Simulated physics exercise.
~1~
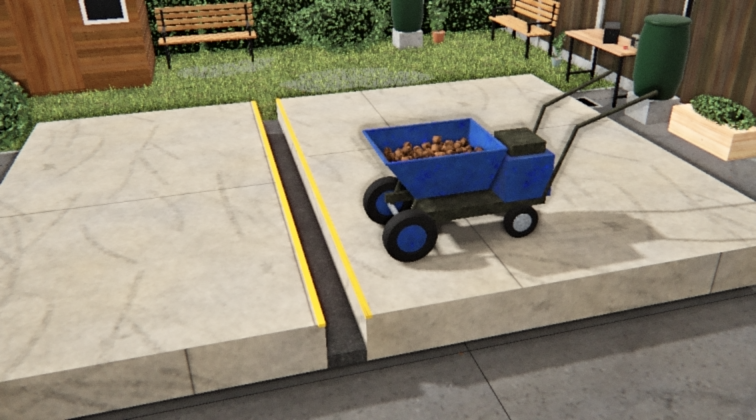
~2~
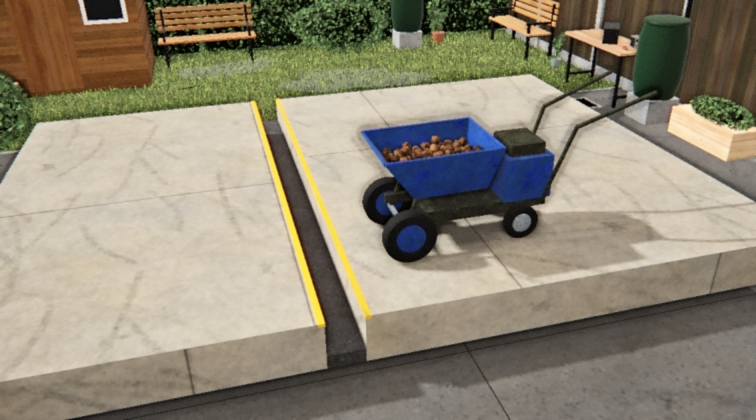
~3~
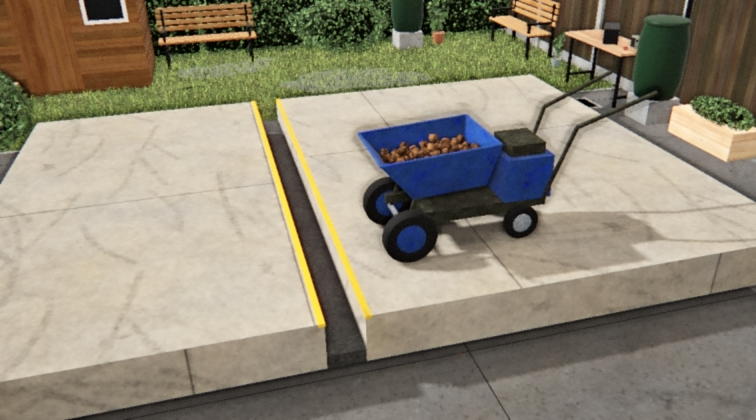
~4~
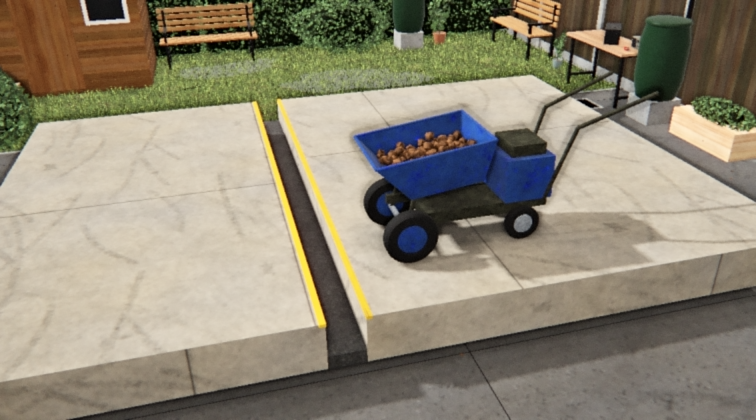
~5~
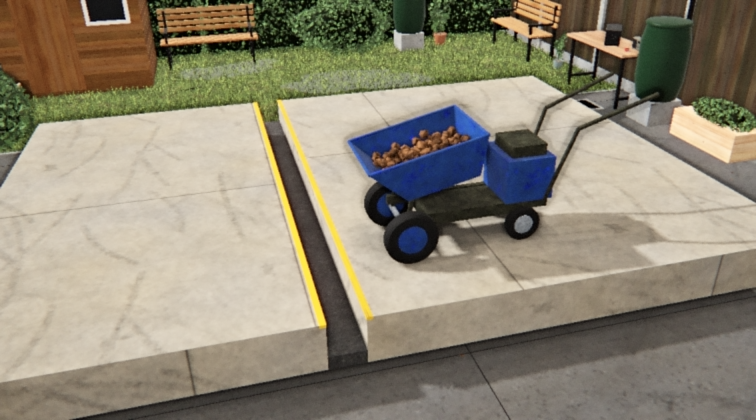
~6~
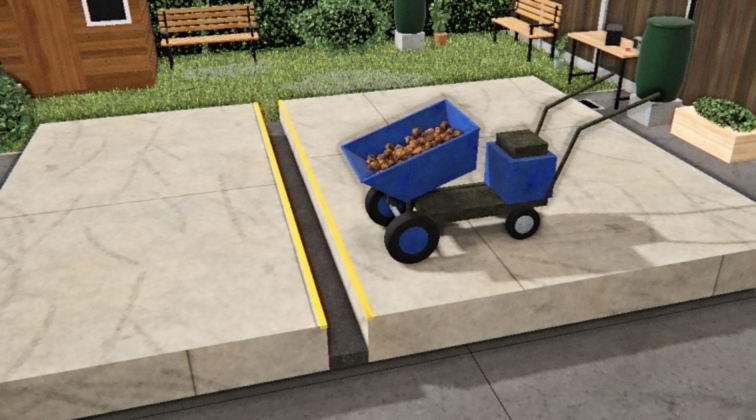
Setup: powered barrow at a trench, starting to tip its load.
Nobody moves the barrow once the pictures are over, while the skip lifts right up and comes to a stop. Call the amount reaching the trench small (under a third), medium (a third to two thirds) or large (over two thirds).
Medium.
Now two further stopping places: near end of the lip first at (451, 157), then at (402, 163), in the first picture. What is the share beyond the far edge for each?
Position 1: Near 0 %; position 2: Near 20 %.
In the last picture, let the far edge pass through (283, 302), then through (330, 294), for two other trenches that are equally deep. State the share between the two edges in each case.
I'd expect close to 100 in a hundred and then close to 0 in a hundred.
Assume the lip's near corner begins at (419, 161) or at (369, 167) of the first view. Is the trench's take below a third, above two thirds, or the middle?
Above two thirds; under a third.
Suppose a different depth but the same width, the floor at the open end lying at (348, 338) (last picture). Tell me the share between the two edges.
40 %, roughly.
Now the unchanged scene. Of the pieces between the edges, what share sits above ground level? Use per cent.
Roughly 0 percent.
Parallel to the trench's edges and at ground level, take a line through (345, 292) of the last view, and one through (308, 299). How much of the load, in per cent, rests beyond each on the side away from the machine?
Around 90 in a hundred for the first, 50 in a hundred for the second.
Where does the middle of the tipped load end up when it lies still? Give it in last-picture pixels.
Roughly at (290, 256).
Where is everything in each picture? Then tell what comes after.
In the first frame, lip of the skip at (387, 165), level; top of the load at (439, 154), clay clods; first edge of the trench at (358, 288); far edge at (313, 296), the trench under half as wide as the skip, and about as deep as wide.
In the second frame, lip of the skip at (385, 165), level; top of the load at (437, 154).
In the third frame, lip of the skip at (382, 167), tipped barely; top of the load at (435, 153).
In the fourth frame, lip of the skip at (377, 171), tipped a little; top of the load at (442, 150).
In the fifth frame, lip of the skip at (370, 176), tipped a little; top of the load at (446, 143).
In the sixth frame, lip of the skip at (362, 182), tipped clearly; top of the load at (439, 140); first edge of the trench at (359, 290); far edge at (315, 297).
Soon, skip tipped steeply; all in the skip.
A while on, skip tipped right over; about two thirds in the skip; a small part in or heaped over the trench; about a quarter beyond it; a stray few falling.
Towards the end, skip tipped right over; a small part in the skip; about a third in or heaped over the trench; about two thirds beyond it.
Finally, skip tipped right over; about half in or heaped over the trench; about half beyond it.
